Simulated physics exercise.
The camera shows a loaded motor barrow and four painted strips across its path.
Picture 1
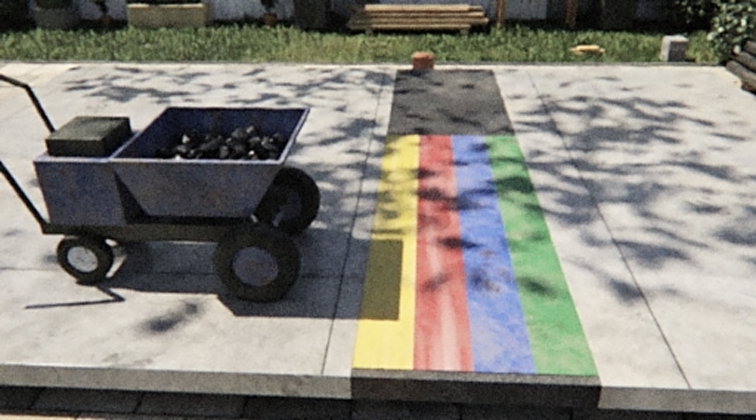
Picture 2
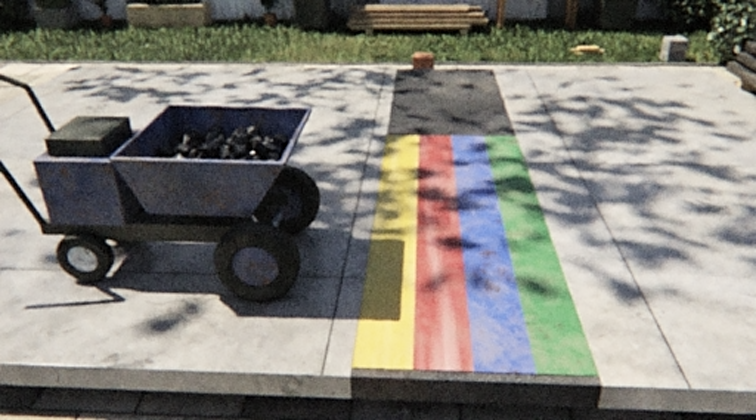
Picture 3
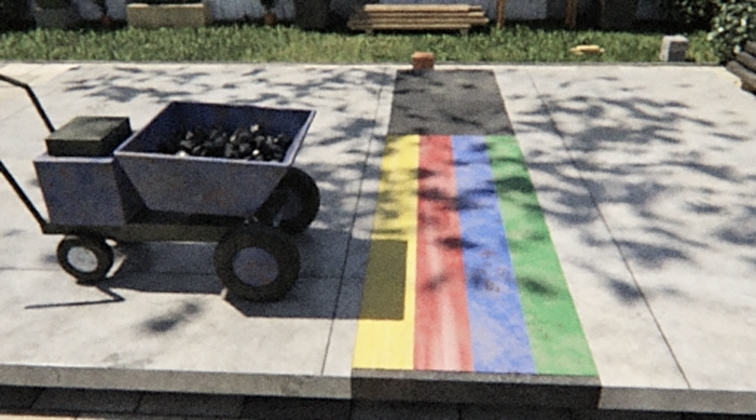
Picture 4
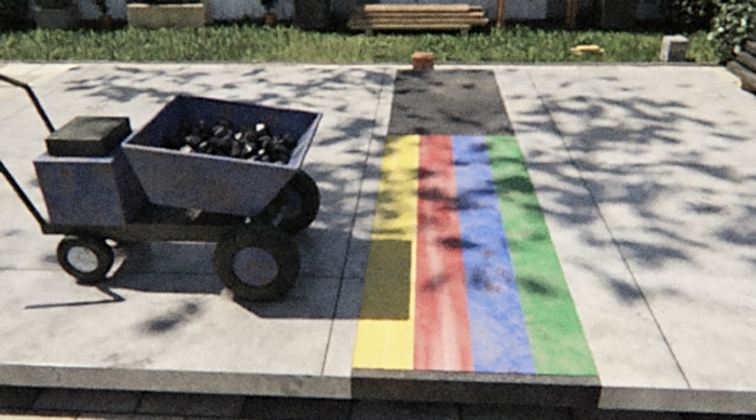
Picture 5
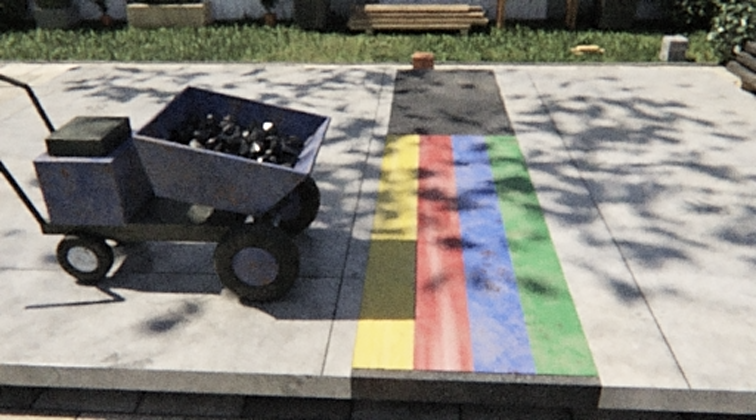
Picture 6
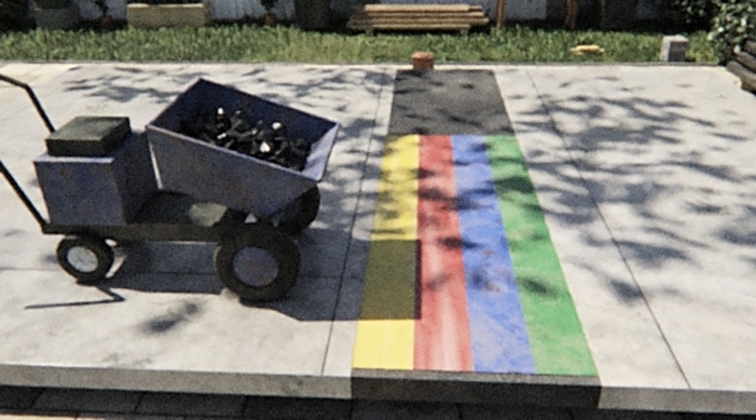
The coal-filled skip of a motor barrow tilts gradually rightward beside four coloured strips.
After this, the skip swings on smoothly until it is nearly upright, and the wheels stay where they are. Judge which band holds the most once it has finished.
Most on it: Yellow.
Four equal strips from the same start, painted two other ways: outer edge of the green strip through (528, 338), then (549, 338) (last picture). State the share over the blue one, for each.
About 10 % and 10 %.
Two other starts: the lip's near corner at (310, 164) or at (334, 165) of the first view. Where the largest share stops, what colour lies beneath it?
First attempt: The red strip. Second attempt: That red strip.
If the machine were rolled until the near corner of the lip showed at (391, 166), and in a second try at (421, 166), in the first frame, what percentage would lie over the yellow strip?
Close to 0 in a hundred, and close to 0 in a hundred.
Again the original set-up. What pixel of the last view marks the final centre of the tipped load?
Somewhere close to (415, 261) in the last picture.
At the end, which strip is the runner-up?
Following the top strip comes the red strip.
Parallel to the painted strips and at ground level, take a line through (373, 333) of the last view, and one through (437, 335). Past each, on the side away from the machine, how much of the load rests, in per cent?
In order: Near 80 %, then 20 %.
Just after the last frame, skip tipped steeply; every one in the skip.
A moment on, skip tipped right over; the larger part in the skip; about a tenth over the yellow strip; just a few over the red strip.
Further on, skip tipped right over; roughly a quarter in the skip; roughly a third over the yellow strip; roughly a quarter over the red strip; about a tenth over the blue strip; just a few over the green strip.
When it is over, skip tipped right over; roughly a quarter in the skip; roughly a third over the yellow strip; roughly a quarter over the red strip; about a tenth over the blue strip; just a few over the green strip; just a few off the paint.
